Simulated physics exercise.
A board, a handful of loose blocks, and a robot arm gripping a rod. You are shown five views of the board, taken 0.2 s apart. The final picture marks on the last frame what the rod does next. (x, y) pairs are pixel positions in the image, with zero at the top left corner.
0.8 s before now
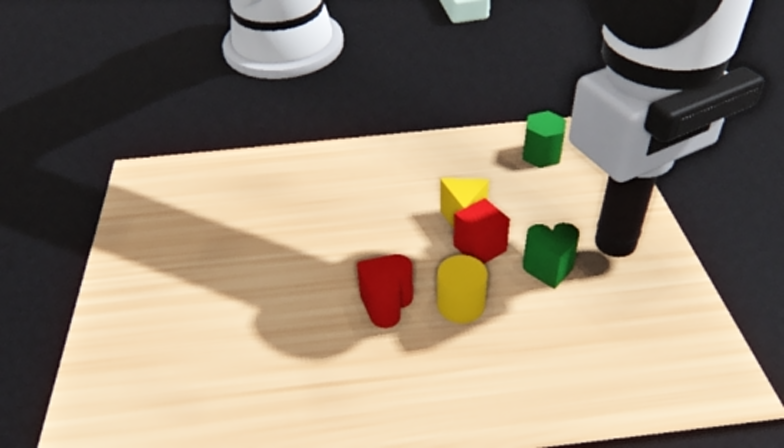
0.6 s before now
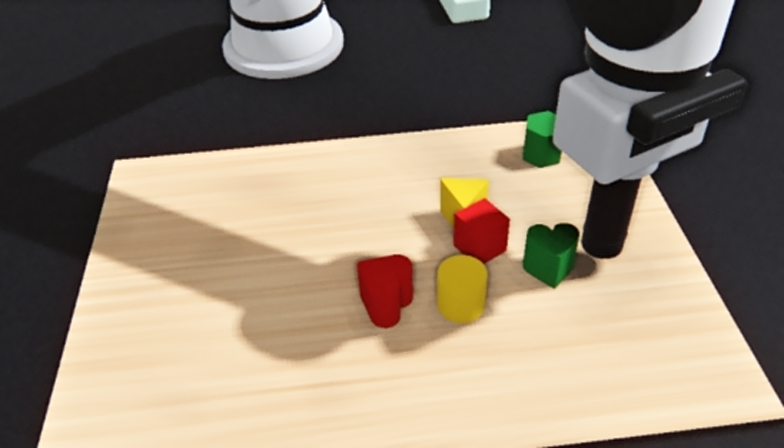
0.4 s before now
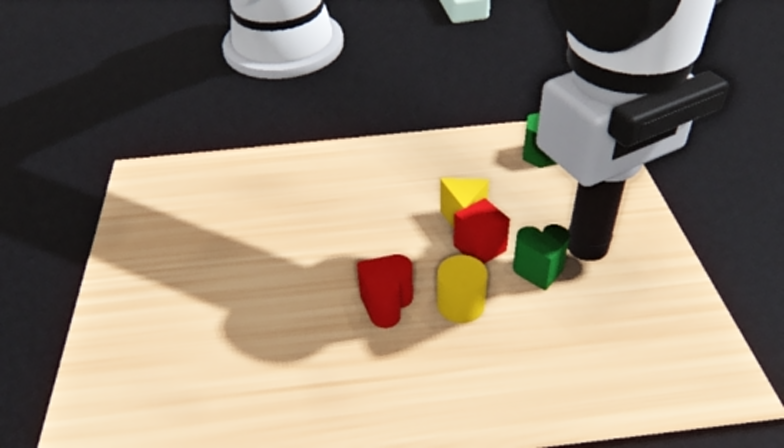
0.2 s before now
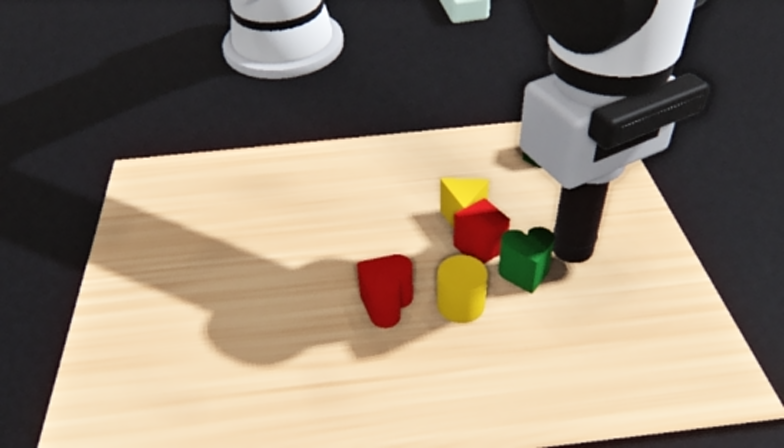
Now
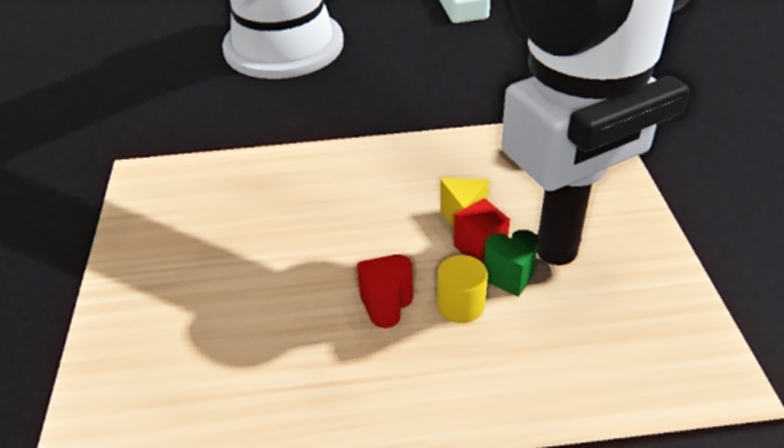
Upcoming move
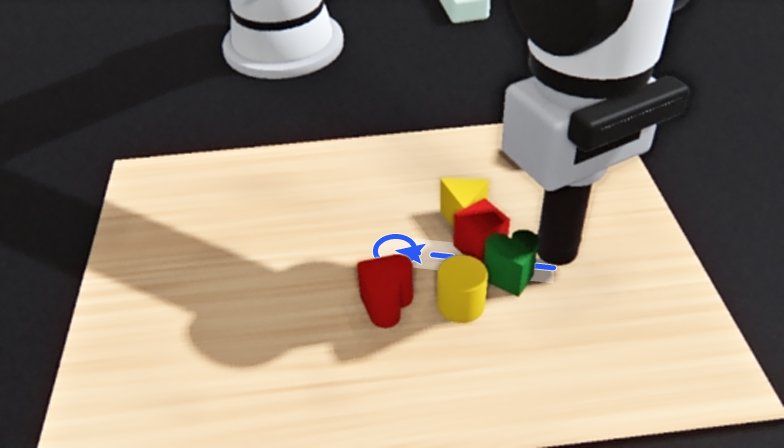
Robot arm lowering a black rod beside scattered coloured blocks, sliding left and pushing the green heart toward the yellow cylinder.
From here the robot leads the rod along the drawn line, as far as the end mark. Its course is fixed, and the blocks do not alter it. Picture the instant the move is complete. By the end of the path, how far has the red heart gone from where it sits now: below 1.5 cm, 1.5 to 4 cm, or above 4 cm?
Shift of under 1.5 cm.
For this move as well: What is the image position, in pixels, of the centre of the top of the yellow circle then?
My best guess is (448, 287).
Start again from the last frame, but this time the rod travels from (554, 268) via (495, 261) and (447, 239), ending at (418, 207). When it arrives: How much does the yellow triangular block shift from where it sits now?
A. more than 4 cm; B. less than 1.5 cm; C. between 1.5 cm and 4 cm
The answer is A.
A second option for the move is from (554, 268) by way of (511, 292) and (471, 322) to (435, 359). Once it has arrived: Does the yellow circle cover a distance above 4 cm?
Final answer: Yes.
Drawn move, from (554, 268) directly to (395, 250).
The first path, step by step. One third of the way, rod at (500, 246); yellow circle at (450, 282); yellow triangular block at (460, 185), turned 20° clockwise; red four-sided block at (467, 211); green heart at (467, 249), turned 40° anticlockwise.
Two thirds of the way, rod at (446, 240); yellow circle at (448, 287); yellow triangular block at (447, 174), turned 50° clockwise; red four-sided block at (433, 197), turned 30° clockwise; green heart at (431, 250), turned 95° anticlockwise.
At the end, rod at (394, 235); red heart still; yellow circle at (448, 287); yellow triangular block at (447, 172), turned 60° clockwise; red four-sided block at (428, 194), turned 45° clockwise; green heart at (426, 251), turned 110° anticlockwise.
